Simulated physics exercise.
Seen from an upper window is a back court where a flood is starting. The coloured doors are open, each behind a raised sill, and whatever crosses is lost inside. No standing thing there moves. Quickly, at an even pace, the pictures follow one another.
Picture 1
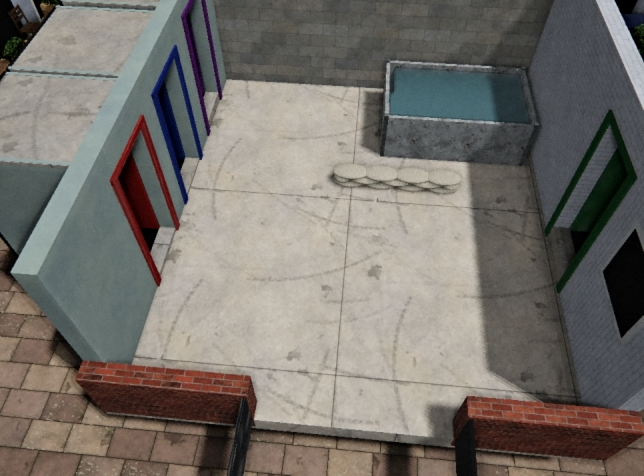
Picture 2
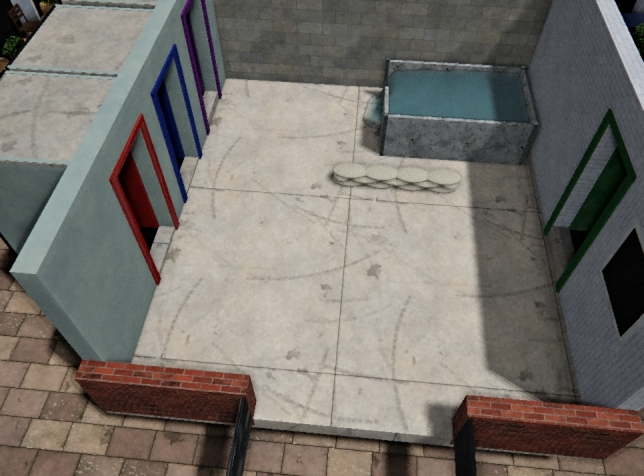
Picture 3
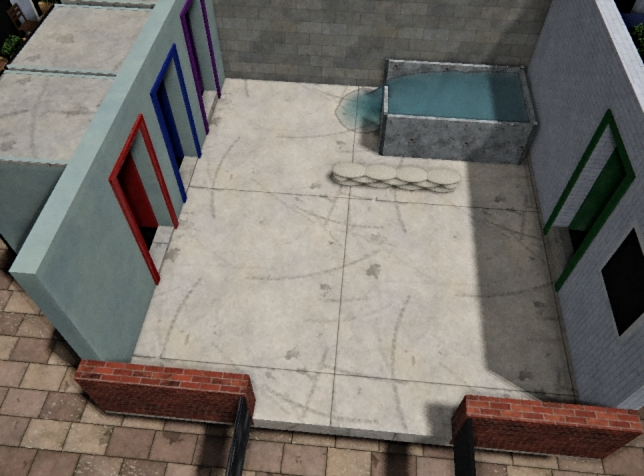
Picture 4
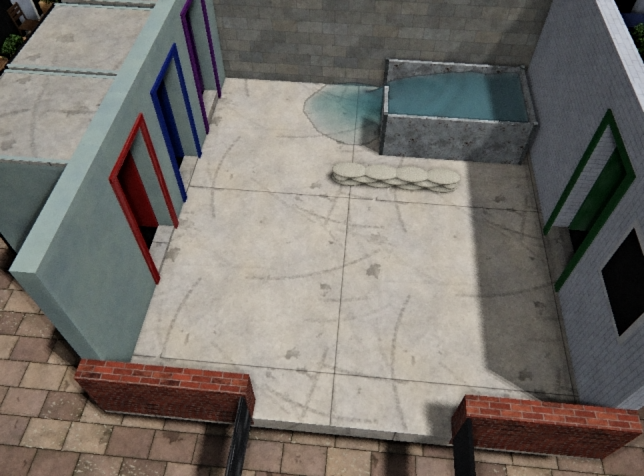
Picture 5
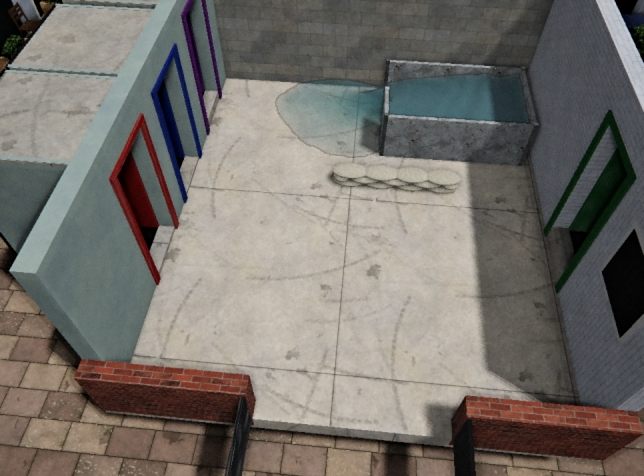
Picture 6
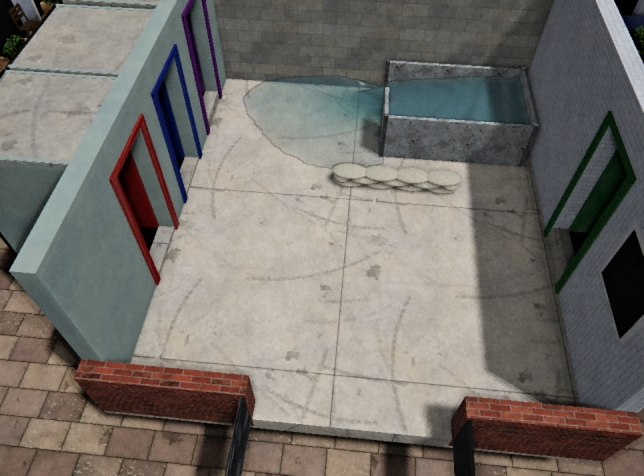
Water spilling from the left side of a raised stone tank, spreading leftward in a widening pool across a pale walled courtyard.
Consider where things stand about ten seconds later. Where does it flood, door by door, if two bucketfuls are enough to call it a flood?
At the purple door it floods; at the blue door it floods; at the red door it does not flood; at the green door it does not flood.
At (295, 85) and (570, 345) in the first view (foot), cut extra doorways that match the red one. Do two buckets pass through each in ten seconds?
In turn: Goes over, takes less.
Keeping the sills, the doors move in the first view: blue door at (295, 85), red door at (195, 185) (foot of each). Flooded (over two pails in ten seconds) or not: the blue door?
As I see it, the blue door comes in higher.
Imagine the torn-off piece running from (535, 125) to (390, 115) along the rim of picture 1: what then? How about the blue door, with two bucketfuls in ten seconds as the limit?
The blue one exceeds the limit.
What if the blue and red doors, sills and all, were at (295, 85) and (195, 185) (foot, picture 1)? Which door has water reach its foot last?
My answer: The one in green.
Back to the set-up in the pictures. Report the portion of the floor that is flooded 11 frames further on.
Around 30 in a hundred.
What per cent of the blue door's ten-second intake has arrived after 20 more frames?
The figure is near 50 per cent.
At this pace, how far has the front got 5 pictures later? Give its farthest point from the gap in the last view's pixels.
Look around (196, 171).
A moment on, water covers 25 % of the floor; the purple door wet at the sill, nothing in, the blue door not reached, the red door not reached, the green door not reached.
Next, water covers 30 % of the floor; the purple door over two buckets in, the blue door under two buckets in, the red door not reached, the green door not reached.
Then, water covers 45 % of the floor; the purple door far over two buckets in, the blue door over two buckets in, the red door wet at the sill, nothing in, the green door not reached.
Later, water covers 65 % of the floor; the purple door far over two buckets in, the blue door over two buckets in, the red door wet at the sill, nothing in, the green door not reached.
In the end, water covers 80 % of the floor; the purple door far over two buckets in, the blue door far over two buckets in, the red door wet at the sill, nothing in, the green door wet at the sill, nothing in.
